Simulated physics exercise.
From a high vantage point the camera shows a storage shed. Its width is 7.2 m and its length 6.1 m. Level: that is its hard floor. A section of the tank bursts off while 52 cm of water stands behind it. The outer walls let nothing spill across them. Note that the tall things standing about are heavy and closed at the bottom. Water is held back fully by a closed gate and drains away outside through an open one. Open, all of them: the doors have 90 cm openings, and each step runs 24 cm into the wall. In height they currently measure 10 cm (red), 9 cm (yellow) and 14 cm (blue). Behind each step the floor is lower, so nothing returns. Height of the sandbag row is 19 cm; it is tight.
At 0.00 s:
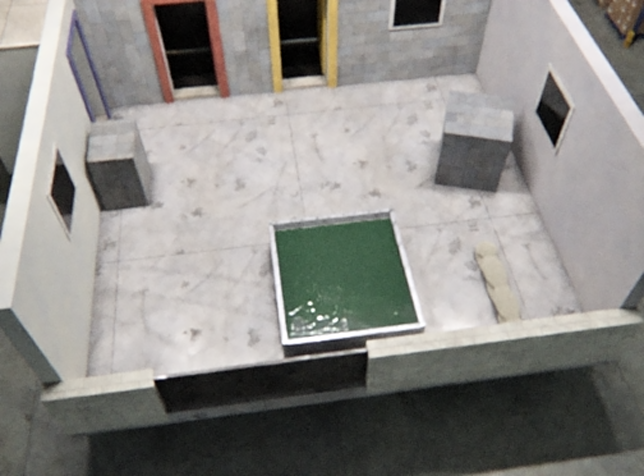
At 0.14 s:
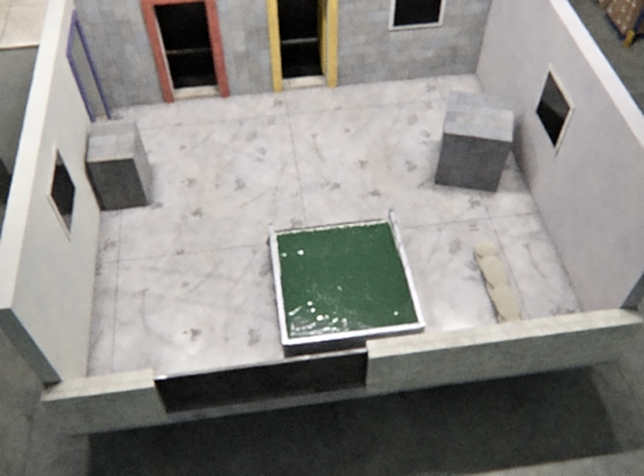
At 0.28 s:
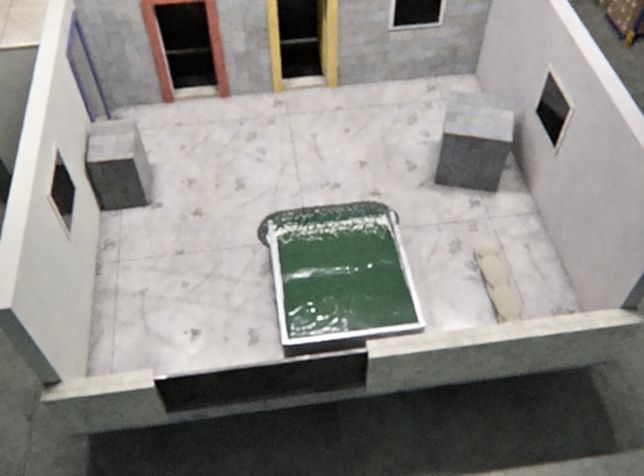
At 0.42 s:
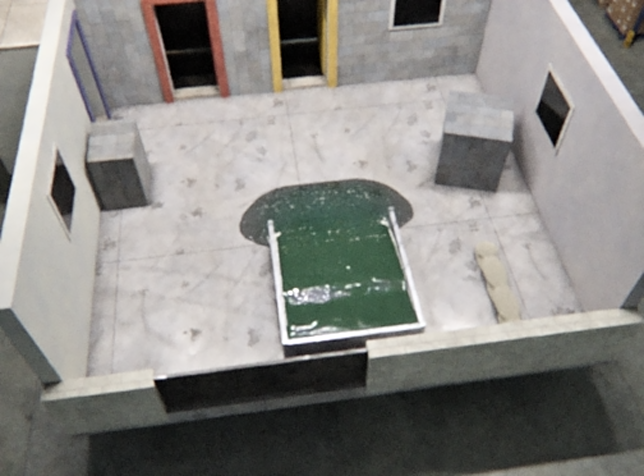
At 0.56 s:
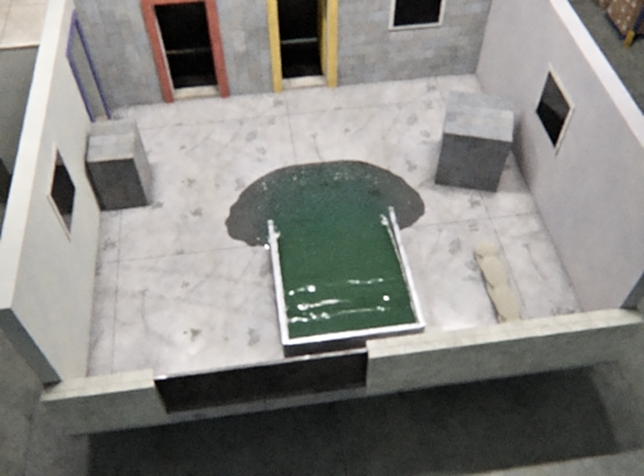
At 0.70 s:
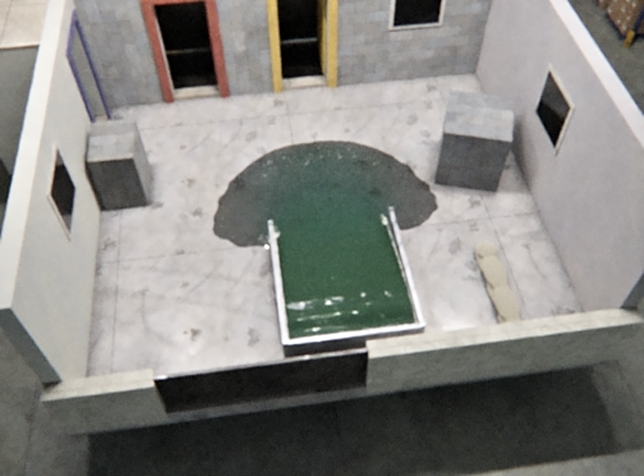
Green water pouring out of the far side of a square tank and spreading in a widening dark fan across a pale floor.
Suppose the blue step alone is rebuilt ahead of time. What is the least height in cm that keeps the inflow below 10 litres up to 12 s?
About 13.5 cm.
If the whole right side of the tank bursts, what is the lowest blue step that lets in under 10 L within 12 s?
I'd say close to 6.0 cm.
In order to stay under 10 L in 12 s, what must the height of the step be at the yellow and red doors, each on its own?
Roughly 20 cm at yellow and 12.0 cm at red.
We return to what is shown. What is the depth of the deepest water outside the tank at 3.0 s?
Max depth: Around 21 cm.
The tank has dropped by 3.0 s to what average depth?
It averages near 13 cm.
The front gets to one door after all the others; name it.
That's the blue door.
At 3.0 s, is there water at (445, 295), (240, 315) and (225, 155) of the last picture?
Spot one bone dry, spot two bone dry, spot three awash.
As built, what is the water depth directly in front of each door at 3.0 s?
Depth at red 15 cm, at yellow 21 cm, at blue 3 cm.
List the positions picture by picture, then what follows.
In the first frame, the tank at (342, 274) is whole and still, 52 cm deep; the blue door at (91, 93) is dry.
In the second frame, water pours out on the far side and has run 0.2 m, to a hidden place; about 10 cm deep outside, 52 cm at the back.
In the third frame, water pours out on the far side and has run 0.7 m, to (277, 216); about 10 cm deep outside, 52 cm at the back.
In the fourth frame, water pours out on the far side and has run 1.2 m, to (281, 191); about 8 cm deep outside, 52 cm at the back.
In the fifth frame, the gap is on the far side, the front 1.7 m out at (288, 170); the back of the tank holds 51 cm.
In the sixth frame, the gap is on the far side, the front 2.2 m out at (305, 146); the back of the tank holds 45 cm; the blue door at (91, 93), 4.8 m from the gap, is still 2.8 m from the nearest water.
After 1.4 s water covers 35 % of the floor, deepest (22 cm) near (302, 234); it has not reached the blue door.
After 3.0 s water covers 50 % of the floor, deepest (21 cm) near (470, 78); 3 cm at the blue door, 0 litres in over its 14 cm step.
After 12.0 s water covers 95 % of the floor, deepest (8 cm) near (532, 216); 4 cm at the blue door, 8 litres in over its 14 cm step.
At the blue door as built, the water arrived by 2.9 s and peaked near 16 cm at 4.0 s.
Run again over the same 12 s with other heights there, 21 litres in over 11.5 cm, 5 litres over 15.5 cm. The limit of 10 litres is kept from about 13.5 cm up.
